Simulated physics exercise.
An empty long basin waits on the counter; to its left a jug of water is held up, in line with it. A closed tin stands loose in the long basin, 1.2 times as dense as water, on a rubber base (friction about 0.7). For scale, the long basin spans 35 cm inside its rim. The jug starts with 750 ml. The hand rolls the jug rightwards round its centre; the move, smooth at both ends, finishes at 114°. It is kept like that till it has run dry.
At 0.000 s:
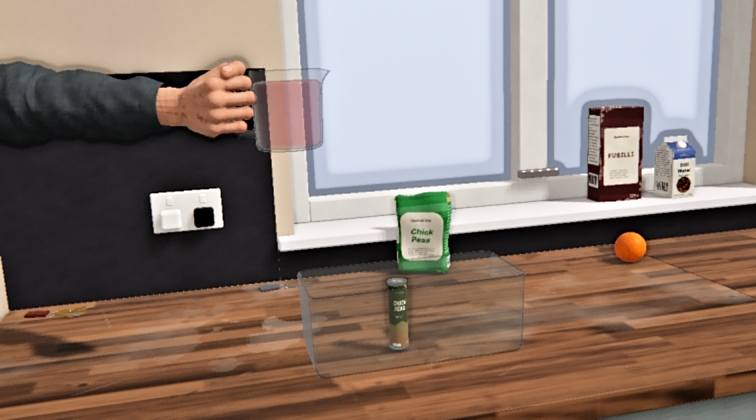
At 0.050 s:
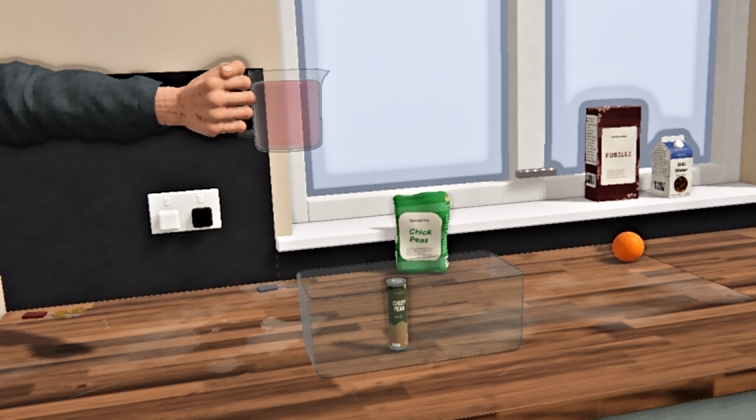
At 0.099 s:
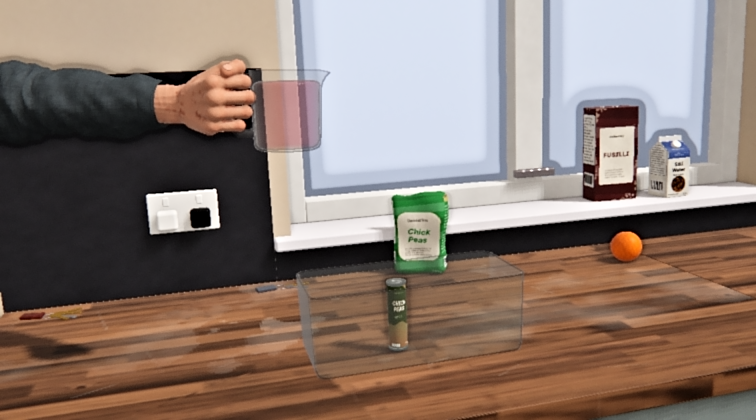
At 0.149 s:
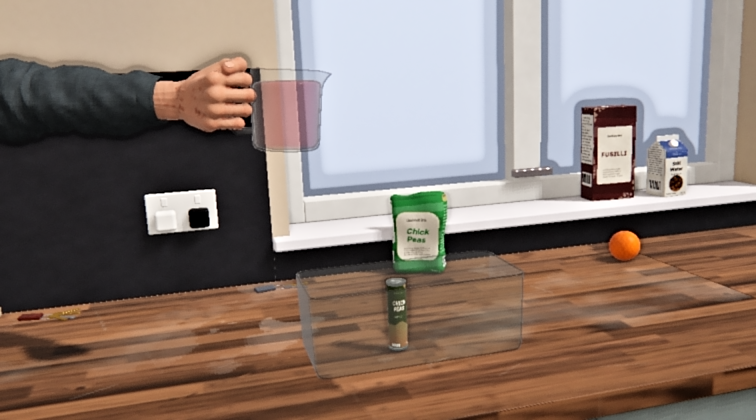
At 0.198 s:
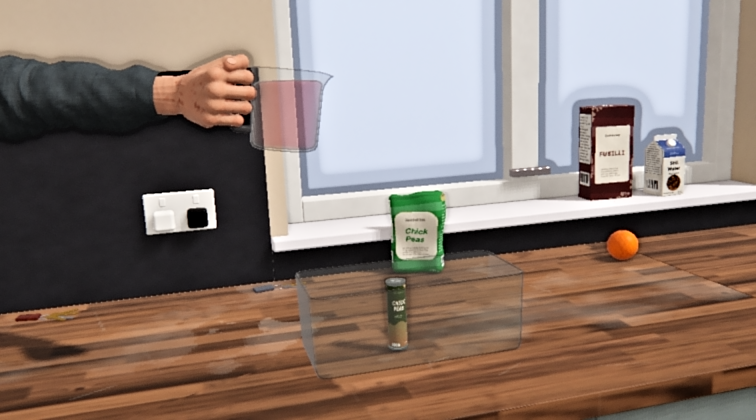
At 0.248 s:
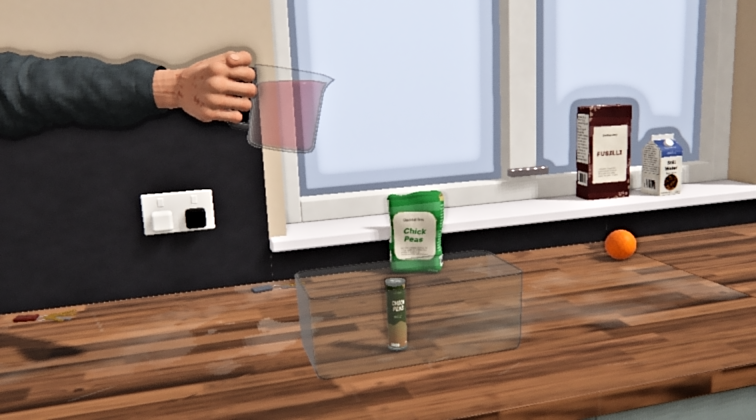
A hand slowly tilting a clear jug of reddish liquid slightly rightwards above a counter with a transparent basin holding a tin.
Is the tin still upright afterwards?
It stays up.
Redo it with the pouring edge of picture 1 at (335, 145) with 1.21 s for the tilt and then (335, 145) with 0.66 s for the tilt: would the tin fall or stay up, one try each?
First it goes over; then it falls.
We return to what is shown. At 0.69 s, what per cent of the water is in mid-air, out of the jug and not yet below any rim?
Some 22 per cent.
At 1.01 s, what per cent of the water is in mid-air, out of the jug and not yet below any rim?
About 34 per cent.
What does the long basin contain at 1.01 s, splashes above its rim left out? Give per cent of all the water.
About 48 per cent.
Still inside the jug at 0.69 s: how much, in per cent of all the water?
Near 76 in a hundred.
Then, 0.69 s in, the tilt is 69° and 76 per cent is still to pour; the tin stands where it began.
Then, 1.01 s in, the tilt is 106° and 18 per cent is still to pour; the tin stands where it began.
Then, 1.34 s in, the tilt is 114° and 0 per cent is still to pour; the tin stands 1 cm from where it began.
Then, 1.71 s in, the tilt is 114° and 0 per cent is still to pour; the tin stands where it began.
Finally, the tin stands where it began.
